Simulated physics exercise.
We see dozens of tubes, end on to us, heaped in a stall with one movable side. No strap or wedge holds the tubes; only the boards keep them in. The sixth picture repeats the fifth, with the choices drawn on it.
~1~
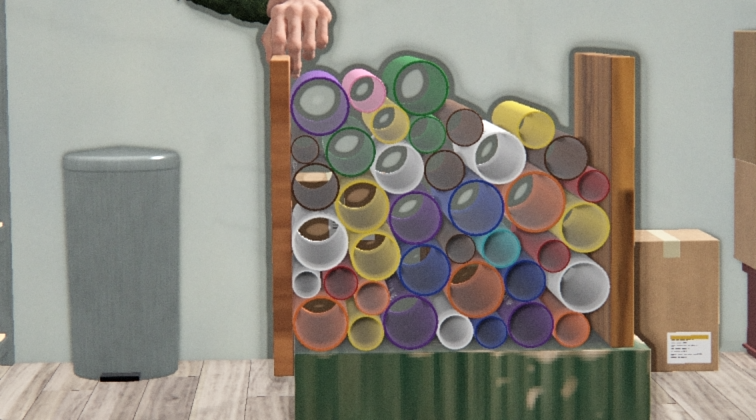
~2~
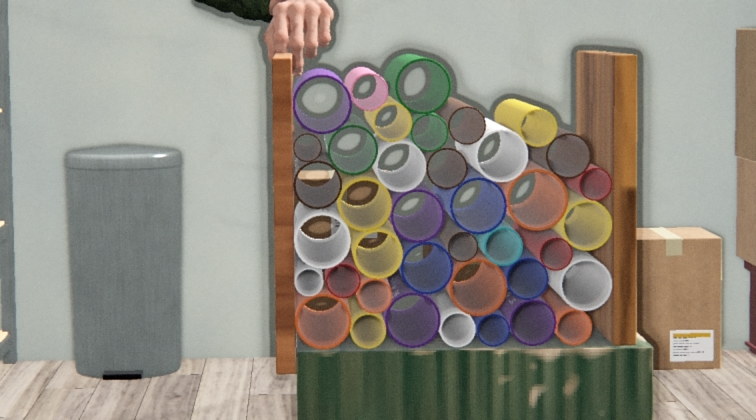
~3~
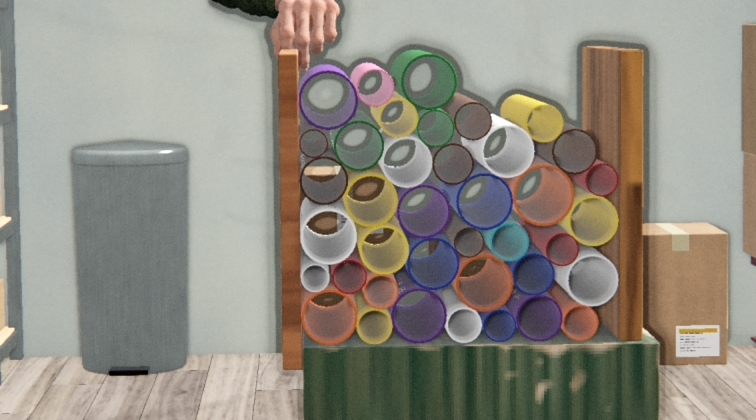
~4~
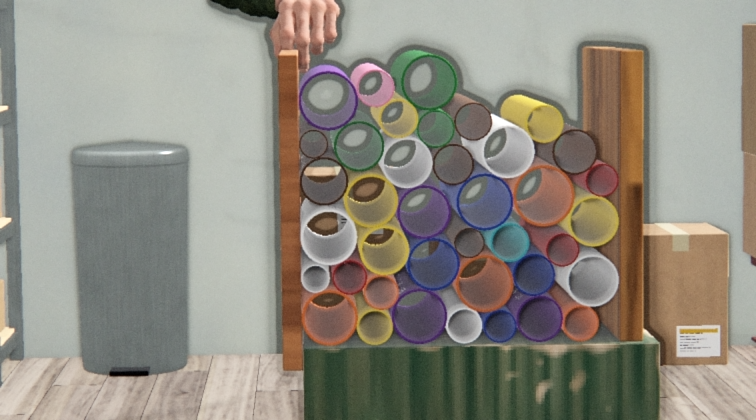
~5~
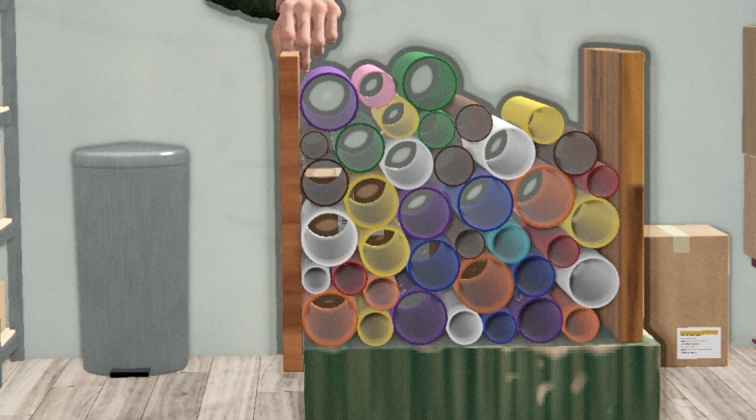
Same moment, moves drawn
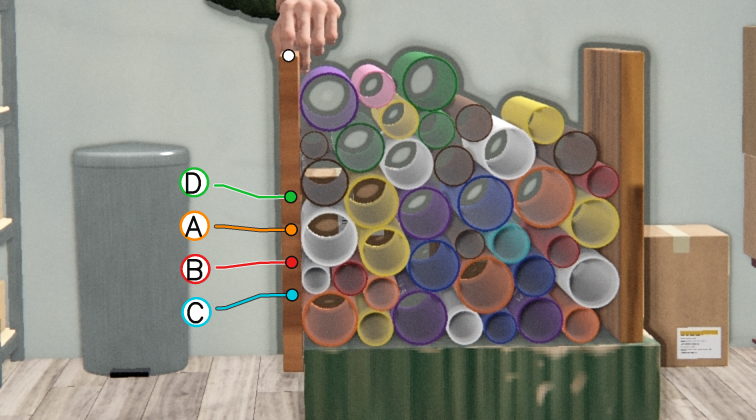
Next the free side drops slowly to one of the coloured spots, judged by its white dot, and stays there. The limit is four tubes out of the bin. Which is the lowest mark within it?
No lower than D.
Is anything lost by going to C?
Yes.
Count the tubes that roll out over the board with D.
The count is three.
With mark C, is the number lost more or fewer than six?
More than six.
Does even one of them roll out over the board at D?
Yes.
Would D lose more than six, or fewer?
At D, fewer than six.
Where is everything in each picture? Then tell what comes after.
The first picture shows a brown tube (305, 149); side board (283, 204); an orange tube (321, 323).
The second picture shows an orange tube (323, 321); a purple tube (533, 322).
The third picture shows an orange tube (381, 292); a turquoise tube (509, 242).
The fourth picture shows a yellow tube (593, 221); a white tube (407, 163).
The fifth picture shows a red tube (603, 181); a brown tube (315, 145); side board (292, 199).
On the copy, A at (291, 230); B at (292, 262); C at (292, 295); D at (291, 197); the white dot at (289, 56).
On D. First, top of the board (299, 120).
Then, top of the board (300, 193).
Finally, top of the board (300, 196), three out over the board.
By contrast, A more than four out over the board; B more than four out over the board; C more than four out over the board.
